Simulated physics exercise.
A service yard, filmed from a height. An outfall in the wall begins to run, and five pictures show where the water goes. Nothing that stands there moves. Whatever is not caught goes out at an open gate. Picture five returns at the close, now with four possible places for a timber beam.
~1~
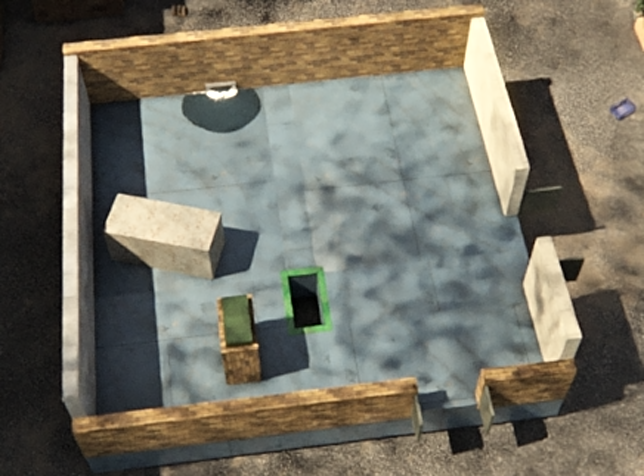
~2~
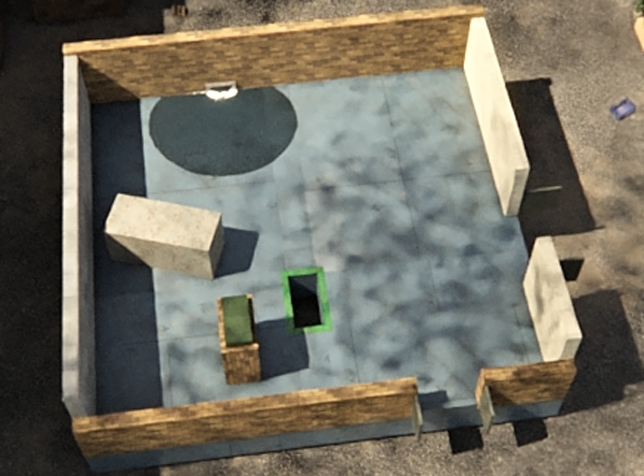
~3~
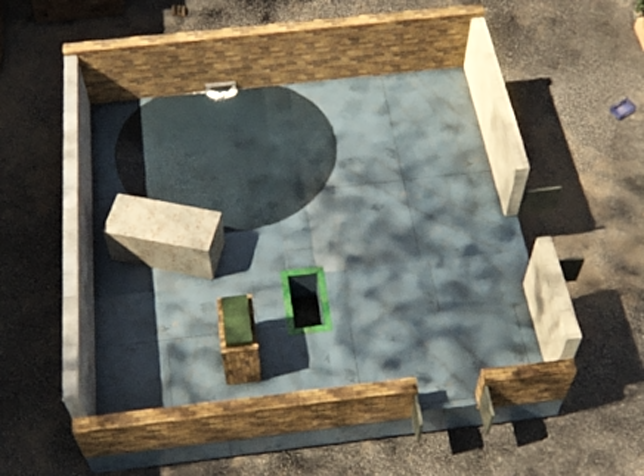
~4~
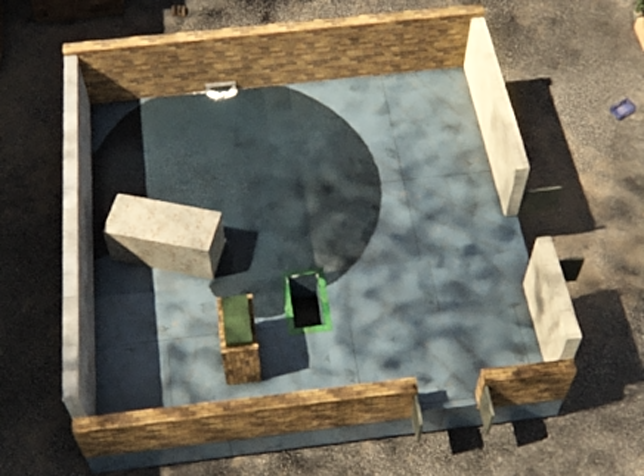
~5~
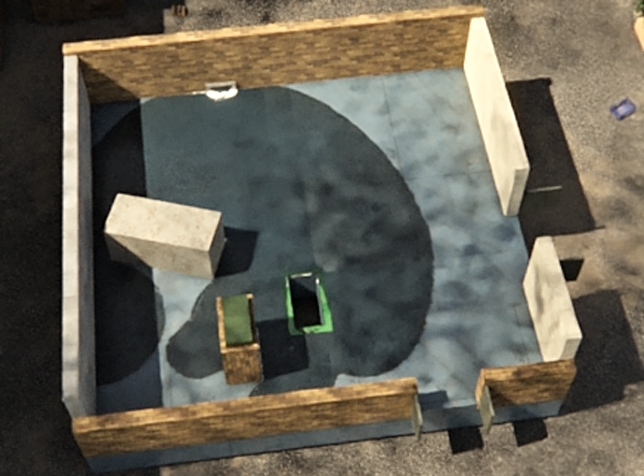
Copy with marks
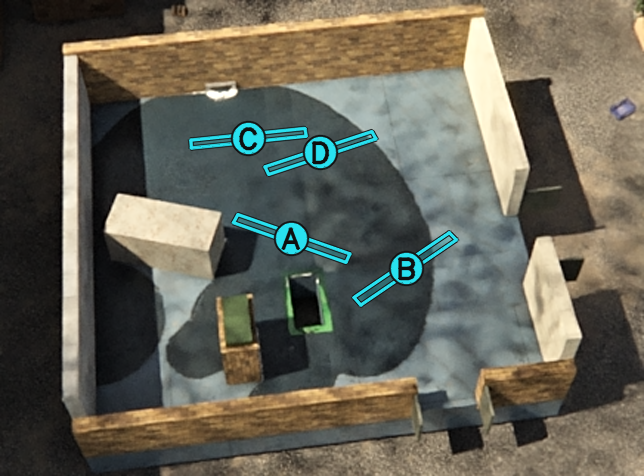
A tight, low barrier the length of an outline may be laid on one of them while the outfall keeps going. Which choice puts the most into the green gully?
B works best here.
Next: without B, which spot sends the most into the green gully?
The answer is D.
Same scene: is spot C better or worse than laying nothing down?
Spot C is worse.
On the marked copy, A from (235, 218) to (347, 258); B from (357, 301) to (452, 236); C from (191, 144) to (305, 132); D from (266, 170) to (373, 135).
With A, about 20 % of the stream runs into the green gully, about 72 % out by the gates.
With B, about 52 % of the stream runs into the green gully, about 43 % out by the gates.
With C, about 19 % of the stream runs into the green gully, about 75 % out by the gates.
With D, about 35 % of the stream runs into the green gully, about 58 % out by the gates.
